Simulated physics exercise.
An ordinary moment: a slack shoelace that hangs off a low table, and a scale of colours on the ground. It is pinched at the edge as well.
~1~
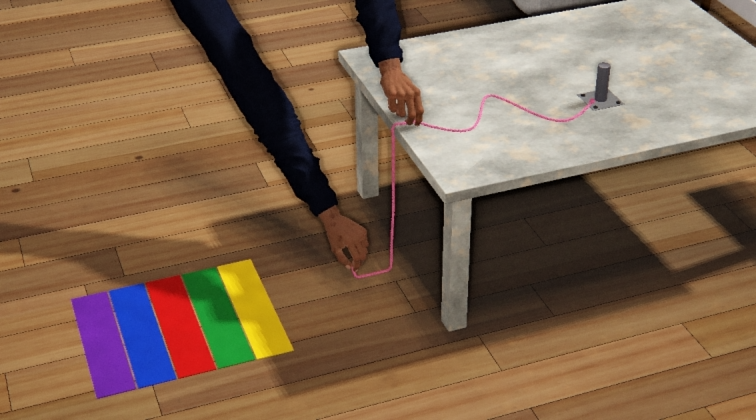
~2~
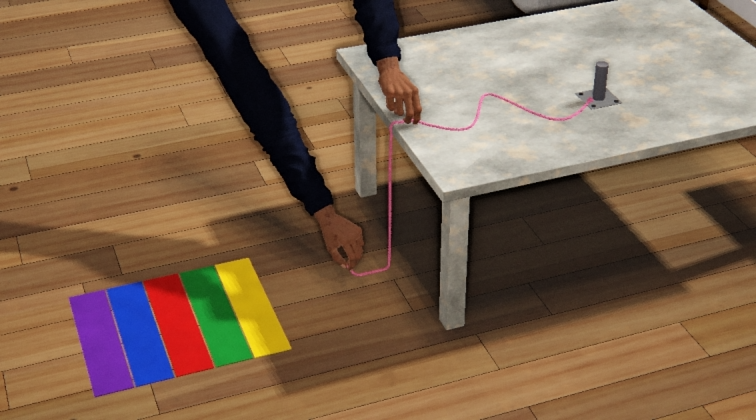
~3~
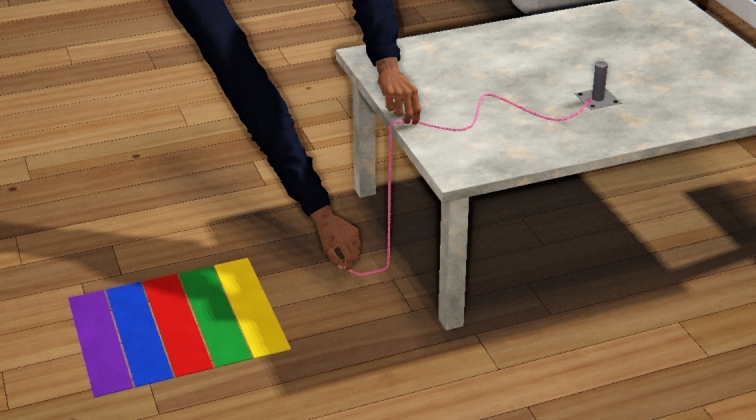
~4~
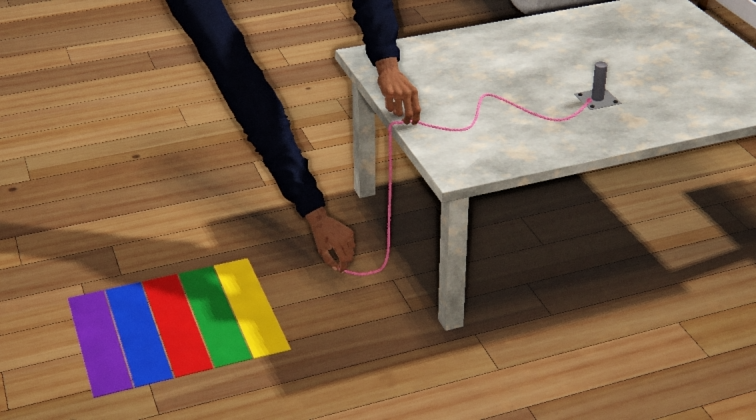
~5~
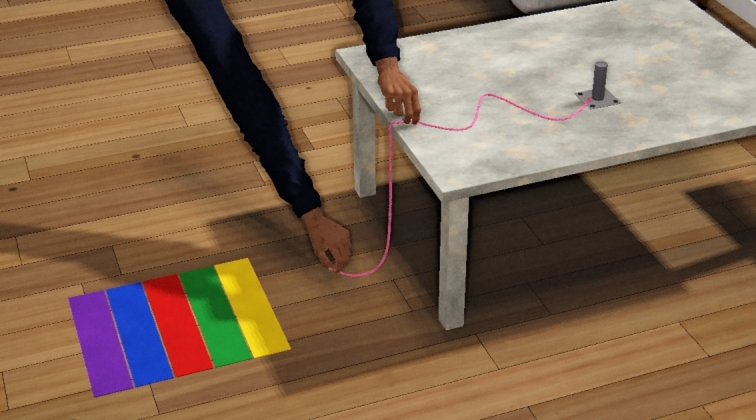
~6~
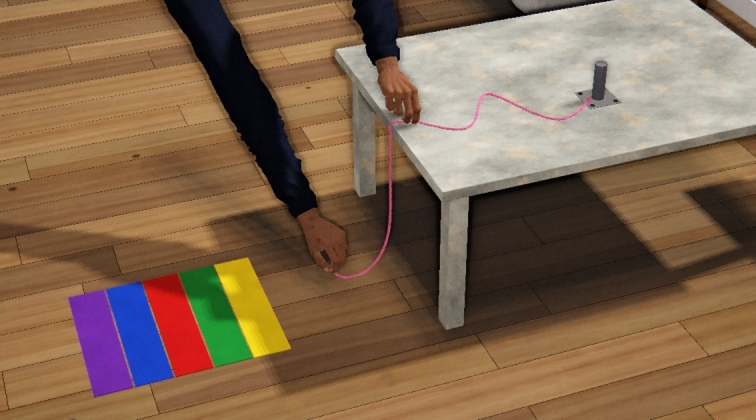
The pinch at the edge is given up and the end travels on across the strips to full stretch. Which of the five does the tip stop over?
It halts on the blue strip.
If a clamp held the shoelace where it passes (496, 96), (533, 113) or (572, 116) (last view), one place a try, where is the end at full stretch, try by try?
In that order: (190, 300), (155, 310) and (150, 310).
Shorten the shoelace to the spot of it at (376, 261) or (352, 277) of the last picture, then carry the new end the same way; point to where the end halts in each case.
The places are (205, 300) and (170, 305).
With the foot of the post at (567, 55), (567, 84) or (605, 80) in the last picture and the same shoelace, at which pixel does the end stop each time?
Near (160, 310), (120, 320) and (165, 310).
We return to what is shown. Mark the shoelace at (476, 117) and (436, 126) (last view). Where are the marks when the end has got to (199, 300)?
The first at (406, 125), the second at (386, 167).
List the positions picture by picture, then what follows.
In the first frame, end (352, 267); yellow (268, 337); green (230, 346); red (191, 355); blue (151, 365); purple (111, 375).
In the second frame, end (348, 266); shoelace through (573, 116) (508, 101) (475, 123) (404, 122) (390, 183) (390, 251).
In the third frame, end (345, 267).
In the fourth frame, end (339, 269); shoelace through (573, 116) (507, 101) (474, 123) (403, 122) (390, 184) (388, 251).
In the fifth frame, end (335, 269).
In the sixth frame, end (331, 270); shoelace through (573, 115) (507, 101) (474, 122) (403, 122) (390, 183) (383, 251).
Early on, end near (199, 300); over green.
Midway, end near (159, 309); over red.
At the end of the slack, end near (136, 315); over blue. Over blue.
